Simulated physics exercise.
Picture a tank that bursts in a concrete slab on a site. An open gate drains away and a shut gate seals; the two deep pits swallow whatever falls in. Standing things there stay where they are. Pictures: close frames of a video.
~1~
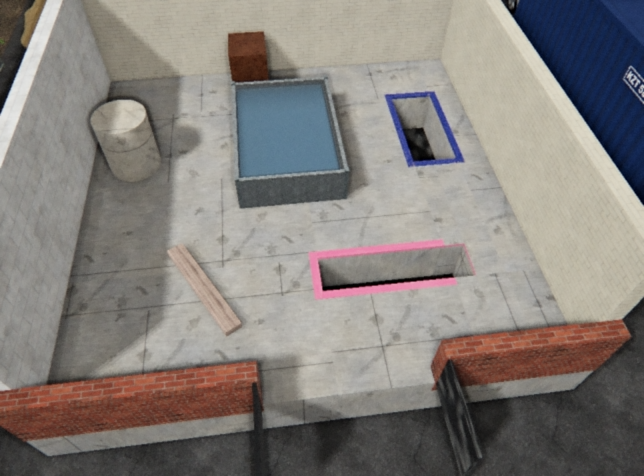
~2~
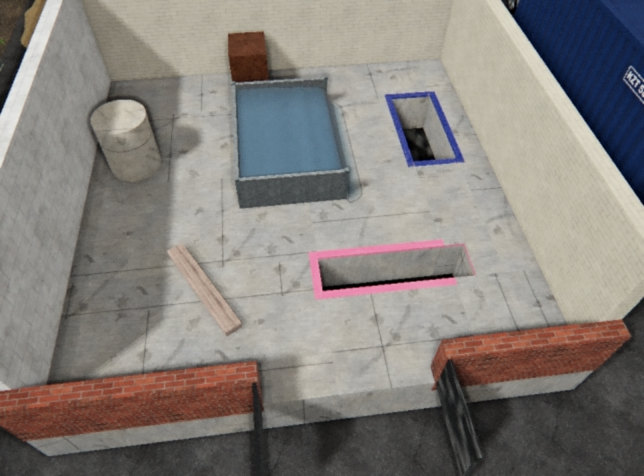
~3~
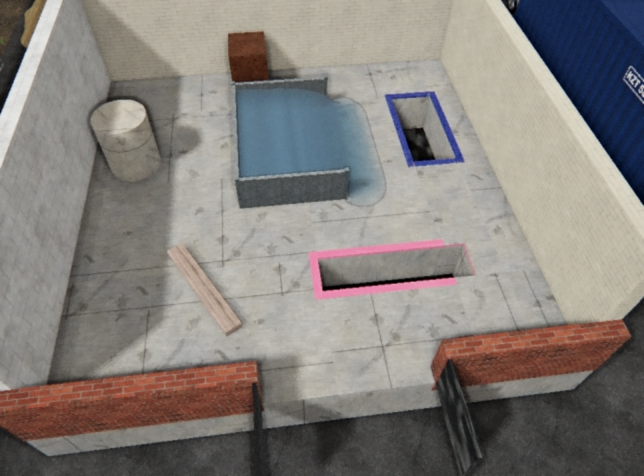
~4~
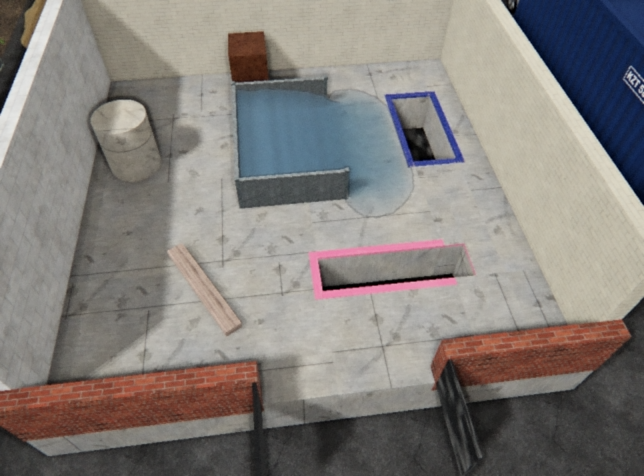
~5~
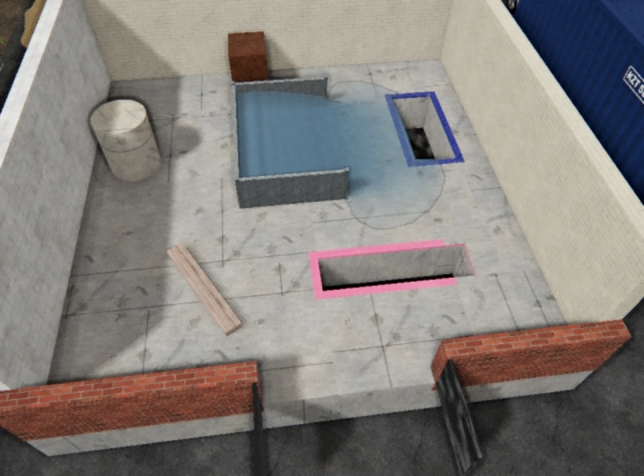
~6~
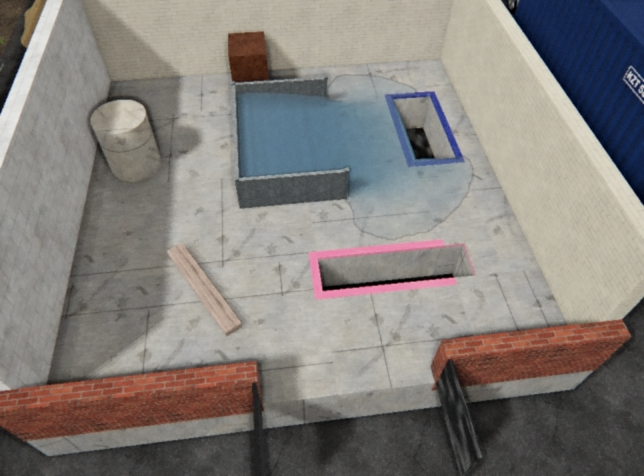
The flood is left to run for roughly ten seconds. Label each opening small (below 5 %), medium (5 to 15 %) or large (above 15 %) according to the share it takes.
Gate: Small; blue pit: Large; pink pit: Medium.
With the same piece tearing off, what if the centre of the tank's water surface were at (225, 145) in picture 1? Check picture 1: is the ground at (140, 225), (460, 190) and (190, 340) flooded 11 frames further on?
Going through the three spots, I'd say high and dry, swamped, high and dry.
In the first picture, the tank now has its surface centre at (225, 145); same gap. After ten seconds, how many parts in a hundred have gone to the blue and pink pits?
Per cent: Blue 55, pink 15.
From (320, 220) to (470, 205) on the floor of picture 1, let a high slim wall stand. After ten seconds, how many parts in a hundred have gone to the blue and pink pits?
Shares in percent - blue: 70; pink: 4.
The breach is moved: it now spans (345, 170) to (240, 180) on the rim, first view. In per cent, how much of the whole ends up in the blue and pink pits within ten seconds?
Blue 0 %, pink 40 %.
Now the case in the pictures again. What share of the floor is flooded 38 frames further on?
It comes to 45 per cent.
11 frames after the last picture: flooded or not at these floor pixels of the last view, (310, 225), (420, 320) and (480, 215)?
Well, in turn they'd be dry underfoot, dry underfoot and wet underfoot.
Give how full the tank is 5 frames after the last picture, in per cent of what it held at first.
My reading is roughly 46 in a hundred.
A moment on, water covers 25 % of the floor; the gate 0 %, the blue pit 18 %, the pink pit 0 %.
Next, water covers 25 % of the floor; the gate 0 %, the blue pit 33 %, the pink pit 1 %.
Then, water covers 35 % of the floor; the gate 0 %, the blue pit 47 %, the pink pit 2 %.
Later, water covers 45 % of the floor; the gate 1 %, the blue pit 59 %, the pink pit 4 %.
In the end, water covers 50 % of the floor; the gate 2 %, the blue pit 66 %, the pink pit 8 %.
